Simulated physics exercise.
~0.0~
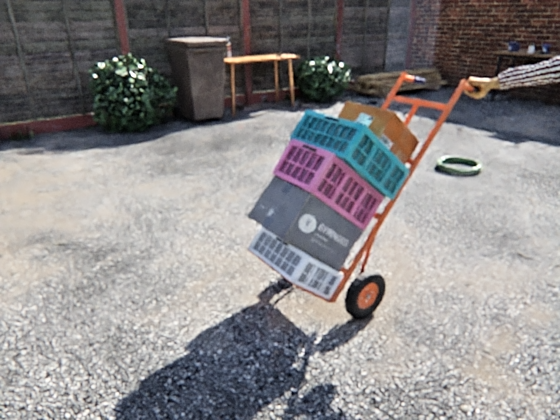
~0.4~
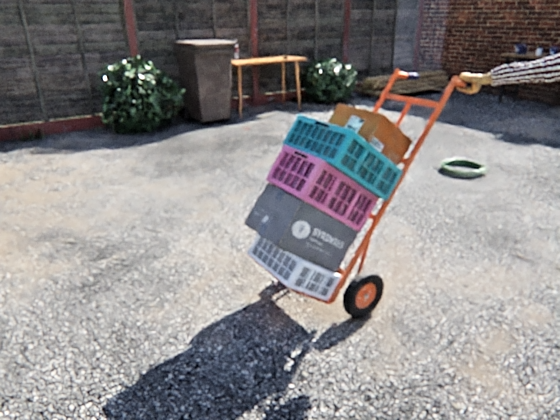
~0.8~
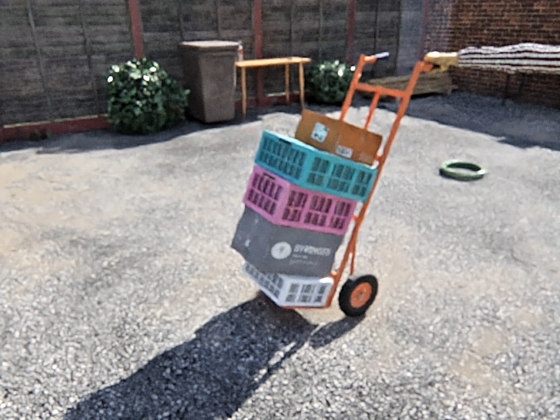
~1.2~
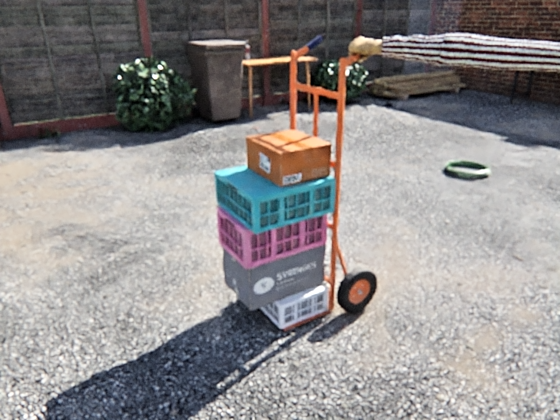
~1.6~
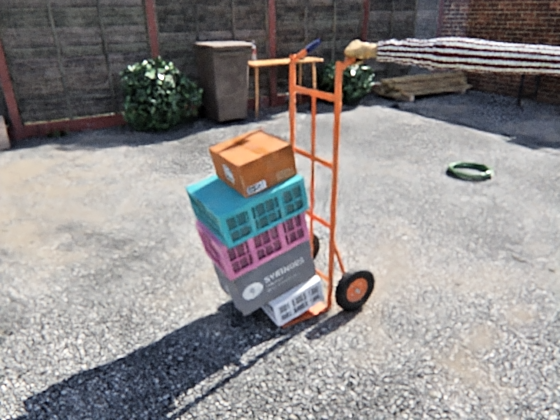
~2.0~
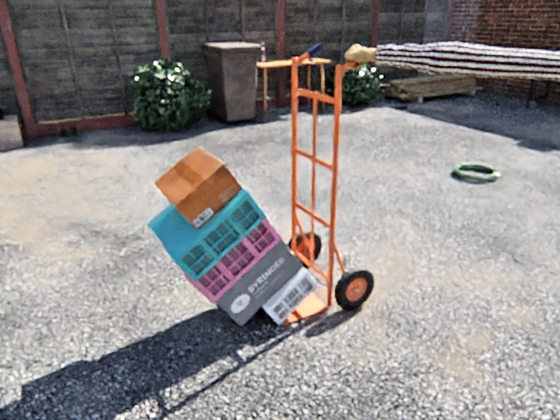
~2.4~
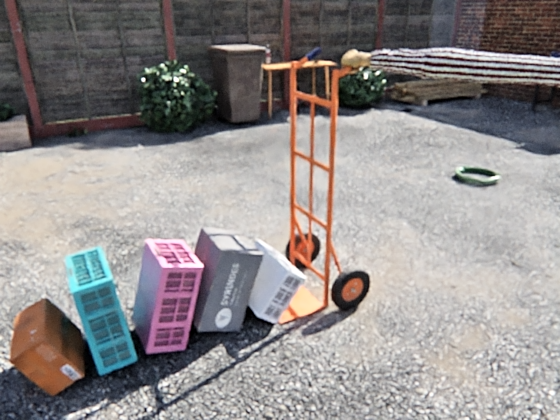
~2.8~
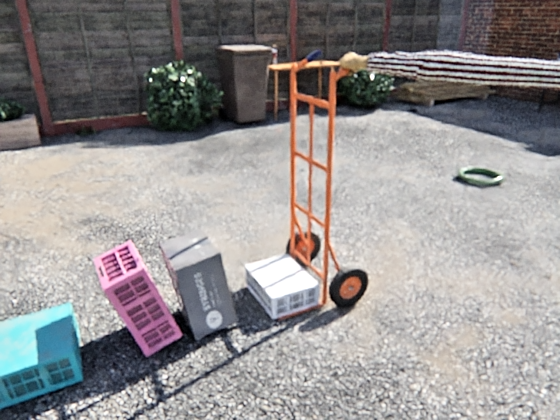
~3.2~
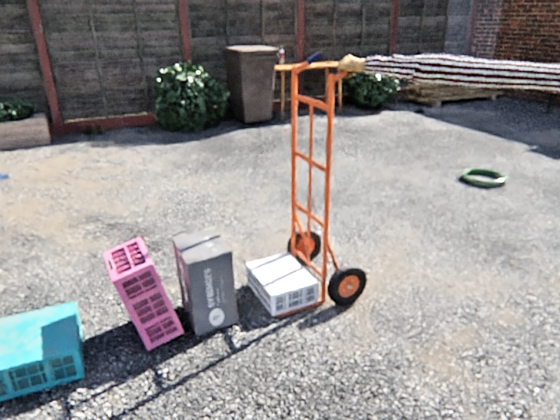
A loaded orange sack truck swings upright, spilling all but its bottom white crate leftward.
